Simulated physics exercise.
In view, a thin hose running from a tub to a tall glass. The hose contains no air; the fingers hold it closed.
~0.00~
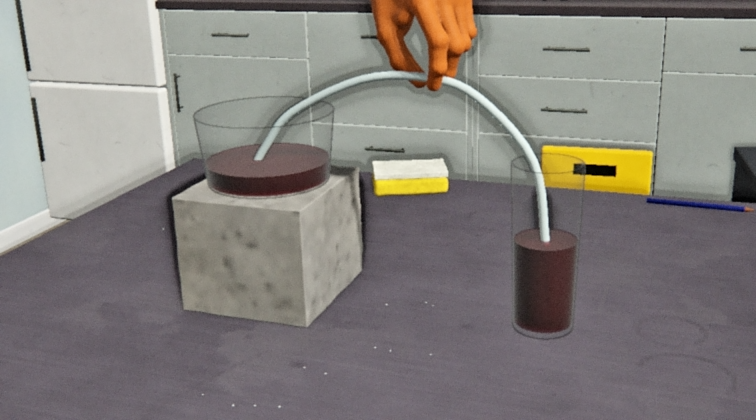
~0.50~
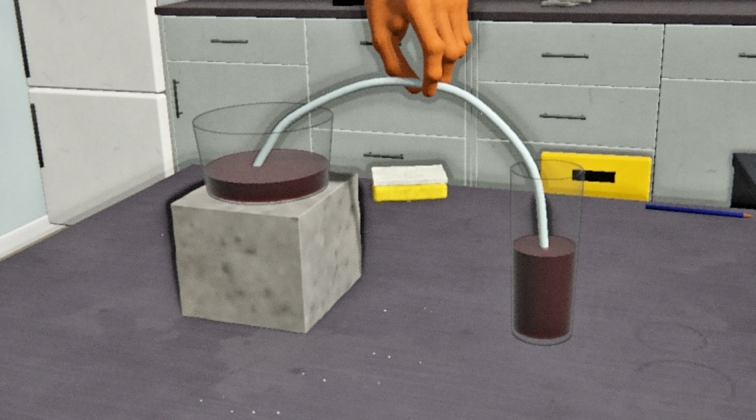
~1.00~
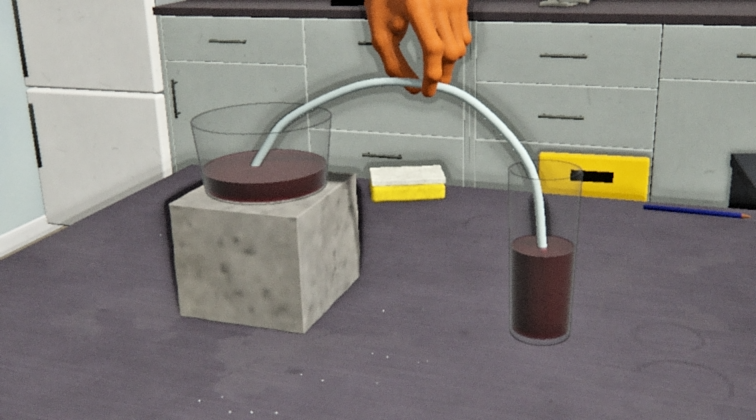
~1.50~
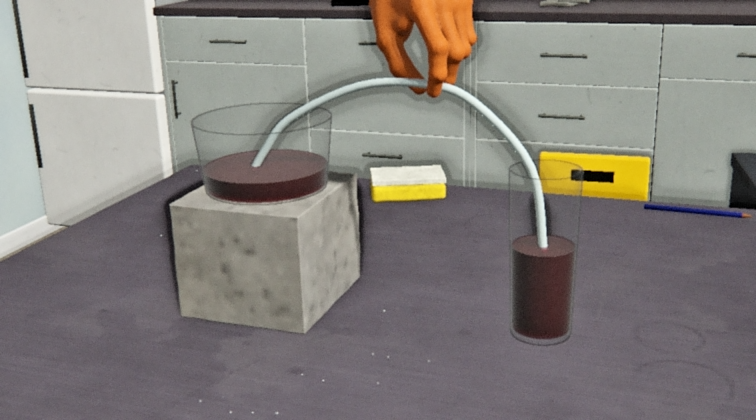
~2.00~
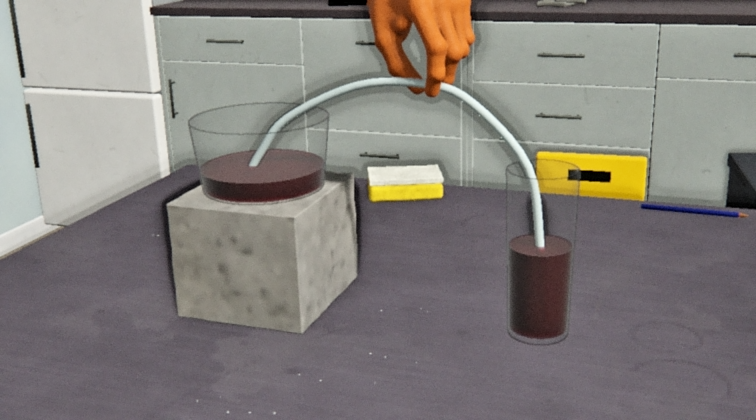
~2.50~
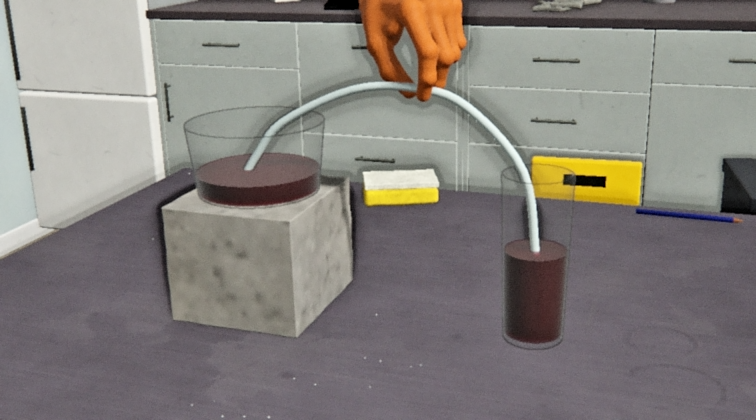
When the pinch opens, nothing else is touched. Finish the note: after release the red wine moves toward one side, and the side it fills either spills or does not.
Note: Flow - the right side; taker - does not spill.
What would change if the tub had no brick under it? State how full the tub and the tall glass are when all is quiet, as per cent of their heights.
The first ends at 45 % of its height, the second at 15 %.
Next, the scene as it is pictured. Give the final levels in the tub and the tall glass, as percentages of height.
The first ends at 20 percent and the second at 70 percent.
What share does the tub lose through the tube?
Some 30 per cent of the contents.
After 8.0 s, the tub is about a quarter full; the tall glass is about half full.
After 20.0 s, the tub is about a quarter full; the tall glass is about two thirds full.
After 45.0 s, the tub is about a quarter full; the tall glass is about two thirds full.
